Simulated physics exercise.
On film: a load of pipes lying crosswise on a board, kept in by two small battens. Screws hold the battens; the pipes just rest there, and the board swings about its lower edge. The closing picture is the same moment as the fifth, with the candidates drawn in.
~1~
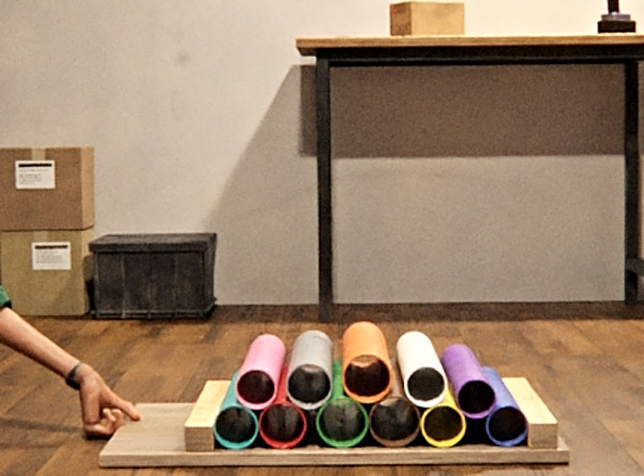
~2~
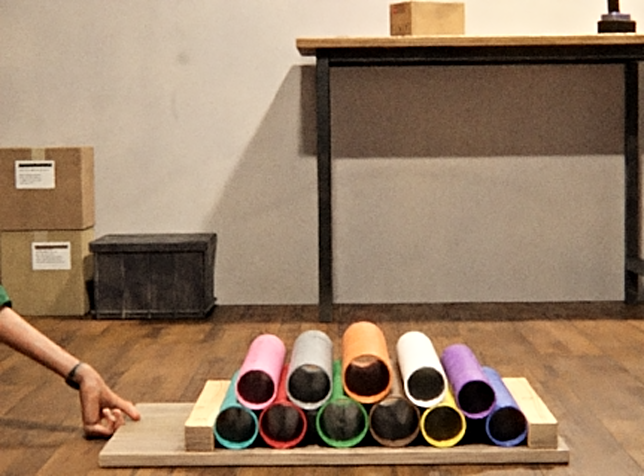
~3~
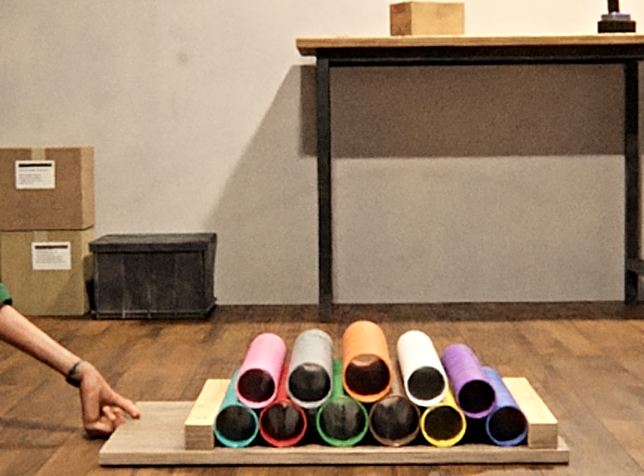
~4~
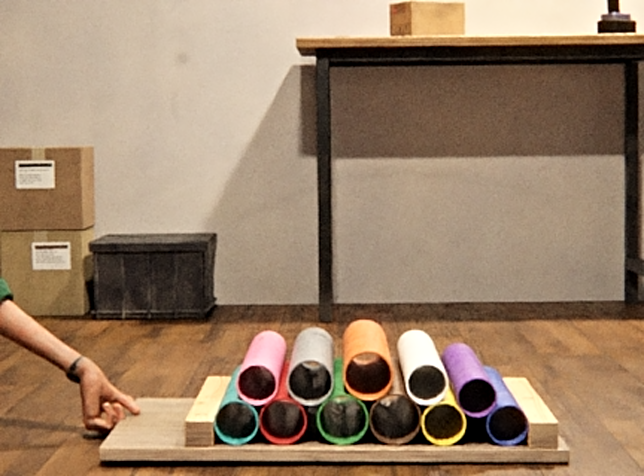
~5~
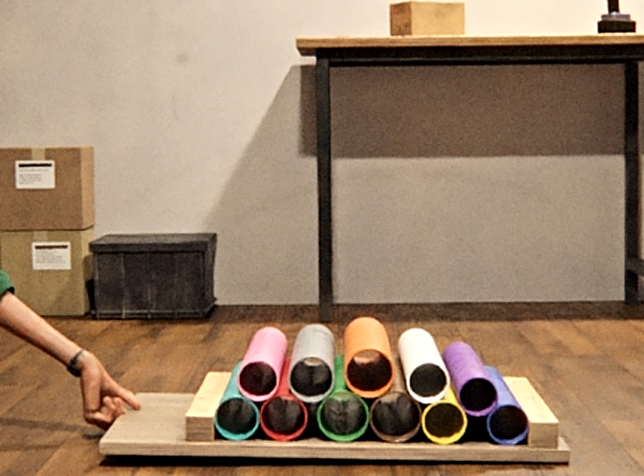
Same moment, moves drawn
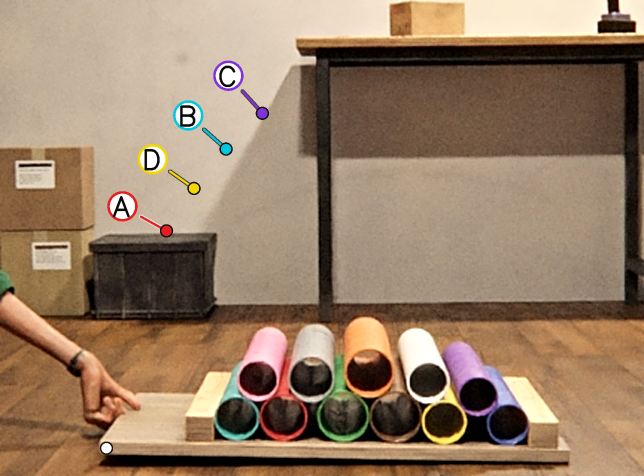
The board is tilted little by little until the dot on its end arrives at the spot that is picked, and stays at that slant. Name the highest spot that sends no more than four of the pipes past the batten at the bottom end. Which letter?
The last mark within the limit is A.
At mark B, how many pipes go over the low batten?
With B, five.
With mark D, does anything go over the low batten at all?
Yes.
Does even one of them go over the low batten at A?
At A: Yes.
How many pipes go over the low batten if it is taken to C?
The count is five.
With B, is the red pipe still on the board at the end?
The red pipe: Yes.
On the marked copy, A at (167, 231); B at (226, 149); C at (262, 113); D at (194, 188); the white dot at (107, 448).
With A. Early on, board at 17°.
Further on, board at 30°.
At the end, board at 30°, two over the low batten (white, purple).
As for the rest, B five over the low batten; C five over the low batten; D five over the low batten.
